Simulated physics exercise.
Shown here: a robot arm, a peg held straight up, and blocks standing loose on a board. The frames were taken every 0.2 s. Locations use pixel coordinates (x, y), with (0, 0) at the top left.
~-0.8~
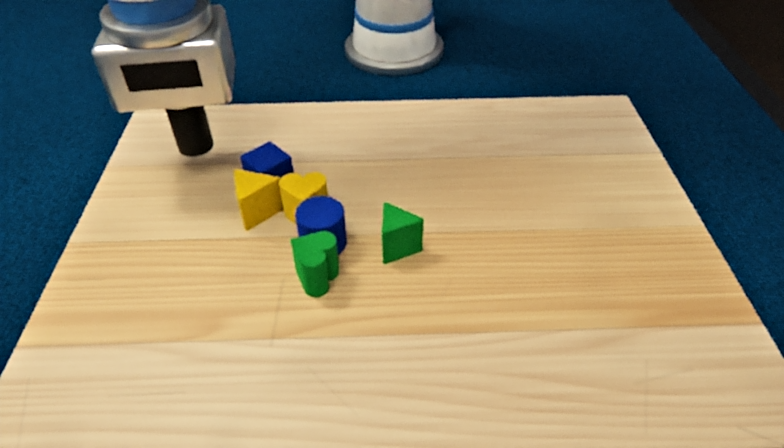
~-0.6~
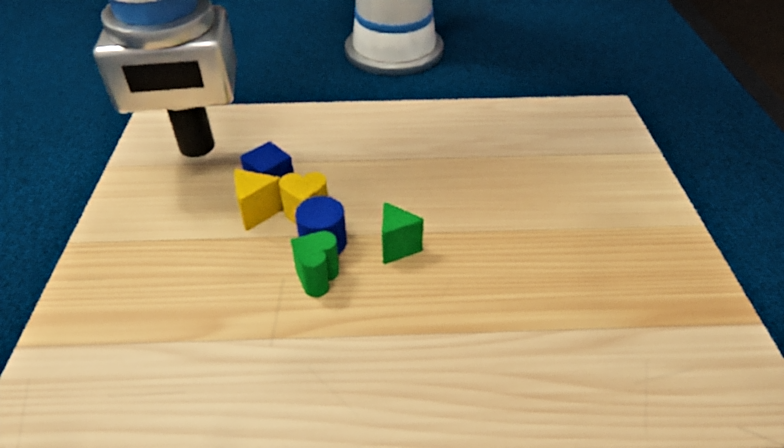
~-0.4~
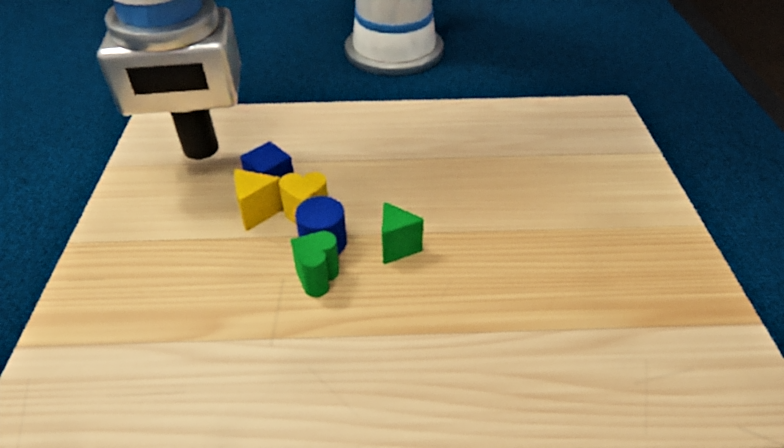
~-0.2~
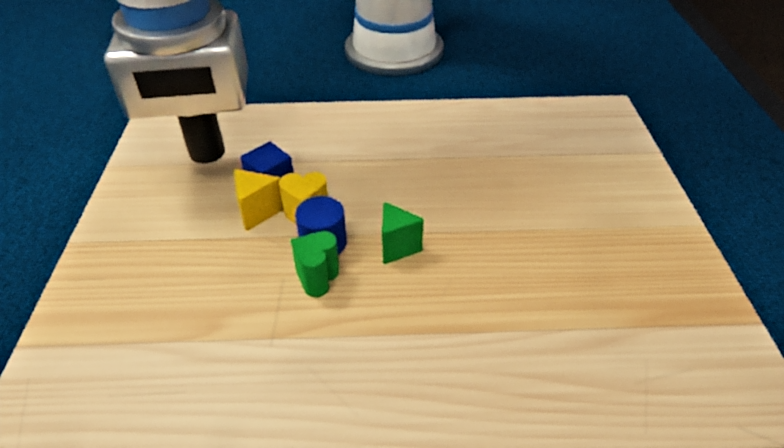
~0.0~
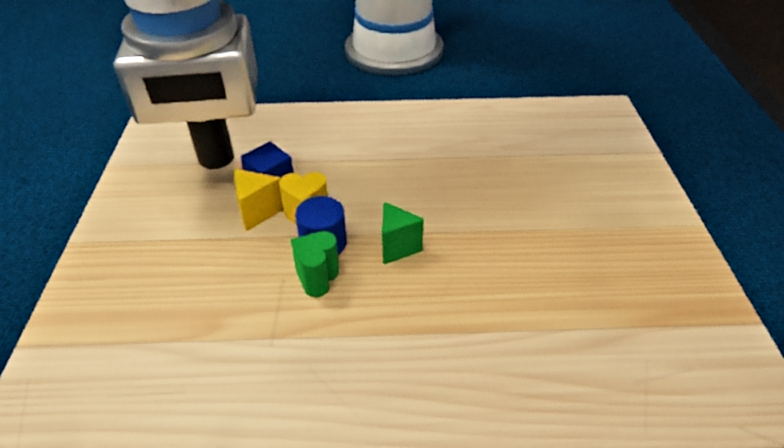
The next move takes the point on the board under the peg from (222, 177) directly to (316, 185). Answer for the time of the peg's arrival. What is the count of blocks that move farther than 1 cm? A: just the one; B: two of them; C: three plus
Answer: C.
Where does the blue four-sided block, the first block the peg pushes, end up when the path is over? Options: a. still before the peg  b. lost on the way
Answer: A.
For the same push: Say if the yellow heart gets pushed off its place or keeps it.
The yellow heart moves.
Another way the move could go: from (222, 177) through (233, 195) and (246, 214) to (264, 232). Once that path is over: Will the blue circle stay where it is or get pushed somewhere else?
Gets moved.
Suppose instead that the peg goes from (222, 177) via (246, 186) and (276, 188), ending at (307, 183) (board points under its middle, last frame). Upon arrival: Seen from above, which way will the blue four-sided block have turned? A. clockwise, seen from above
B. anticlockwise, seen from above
Choice B: Anticlockwise, seen from above.
On the path given first. One third of the way, peg (250, 161); blue four-sided block (280, 158).
Two thirds of the way, peg (281, 164); blue four-sided block (313, 161); yellow heart (317, 192), turned 40° clockwise; green heart (316, 251), turned 20° clockwise; blue circle (326, 220).
At the end, peg (313, 166); blue four-sided block (346, 164); yellow heart (318, 192), turned 45° clockwise; green heart (316, 251), turned 20° clockwise; blue circle (326, 220).
